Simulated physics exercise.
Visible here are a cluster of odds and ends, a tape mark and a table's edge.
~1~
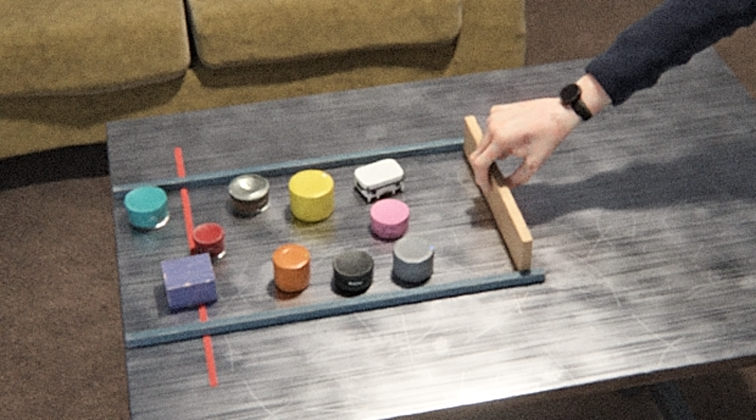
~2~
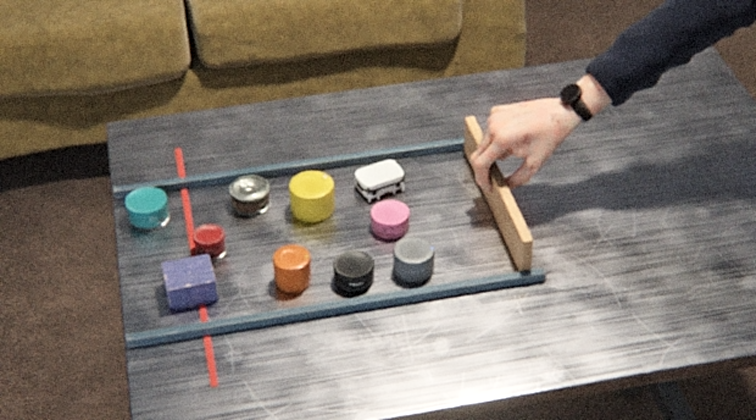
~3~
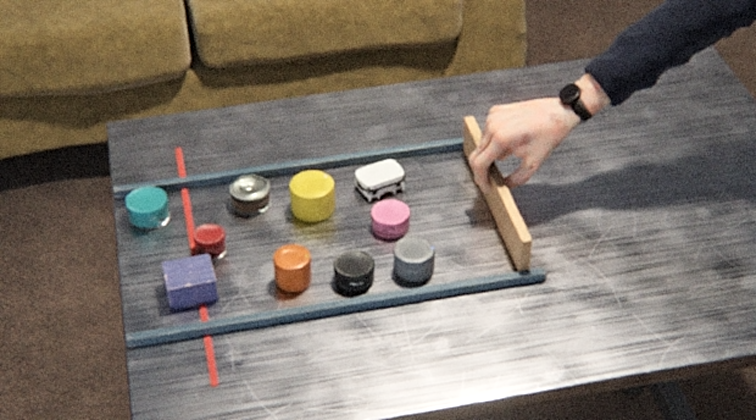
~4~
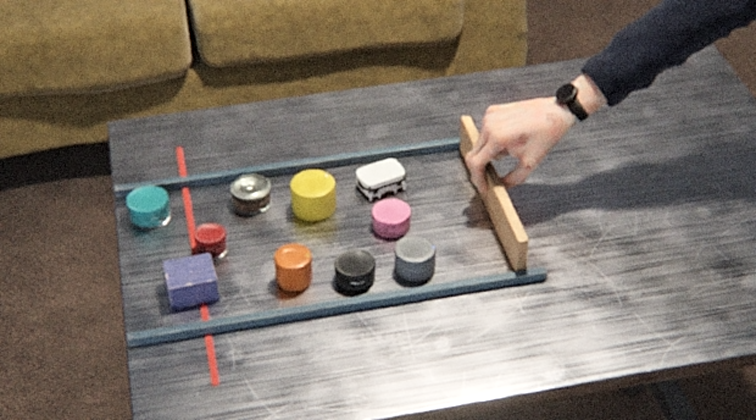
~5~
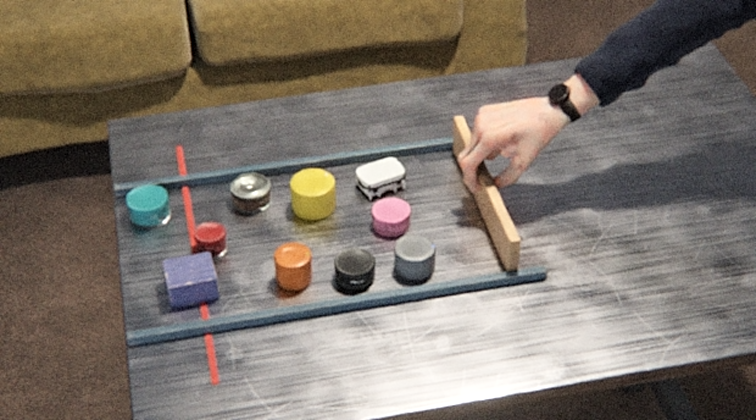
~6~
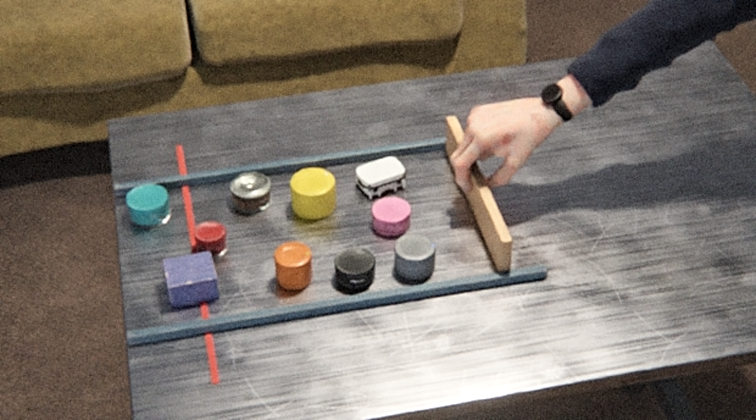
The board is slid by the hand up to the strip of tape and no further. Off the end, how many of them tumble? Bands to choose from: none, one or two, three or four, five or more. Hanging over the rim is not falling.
Final answer: One or two.
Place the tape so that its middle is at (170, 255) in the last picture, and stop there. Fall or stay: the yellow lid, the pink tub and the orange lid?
The yellow lid is still there; as for the pink tub, it is still there; and the orange lid is still there.
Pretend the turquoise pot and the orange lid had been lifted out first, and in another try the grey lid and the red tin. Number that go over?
First 0, then 1.
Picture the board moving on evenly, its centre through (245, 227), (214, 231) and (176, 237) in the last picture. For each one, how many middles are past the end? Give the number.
In order of the places given, that's 0, 1 and 4.
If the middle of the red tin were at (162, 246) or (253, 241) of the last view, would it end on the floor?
In turn it holds its place, then holds its place.
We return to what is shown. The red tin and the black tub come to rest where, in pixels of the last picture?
They finish at roughly (143, 247) and (142, 314) respectively.
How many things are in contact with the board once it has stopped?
It touches 4.
Soon after, none off yet; turquoise pot at rest near (149, 206); blue block at rest near (191, 279); red tin at rest near (211, 240).
In the end, the number that fall off is one or two; gone, turquoise pot.
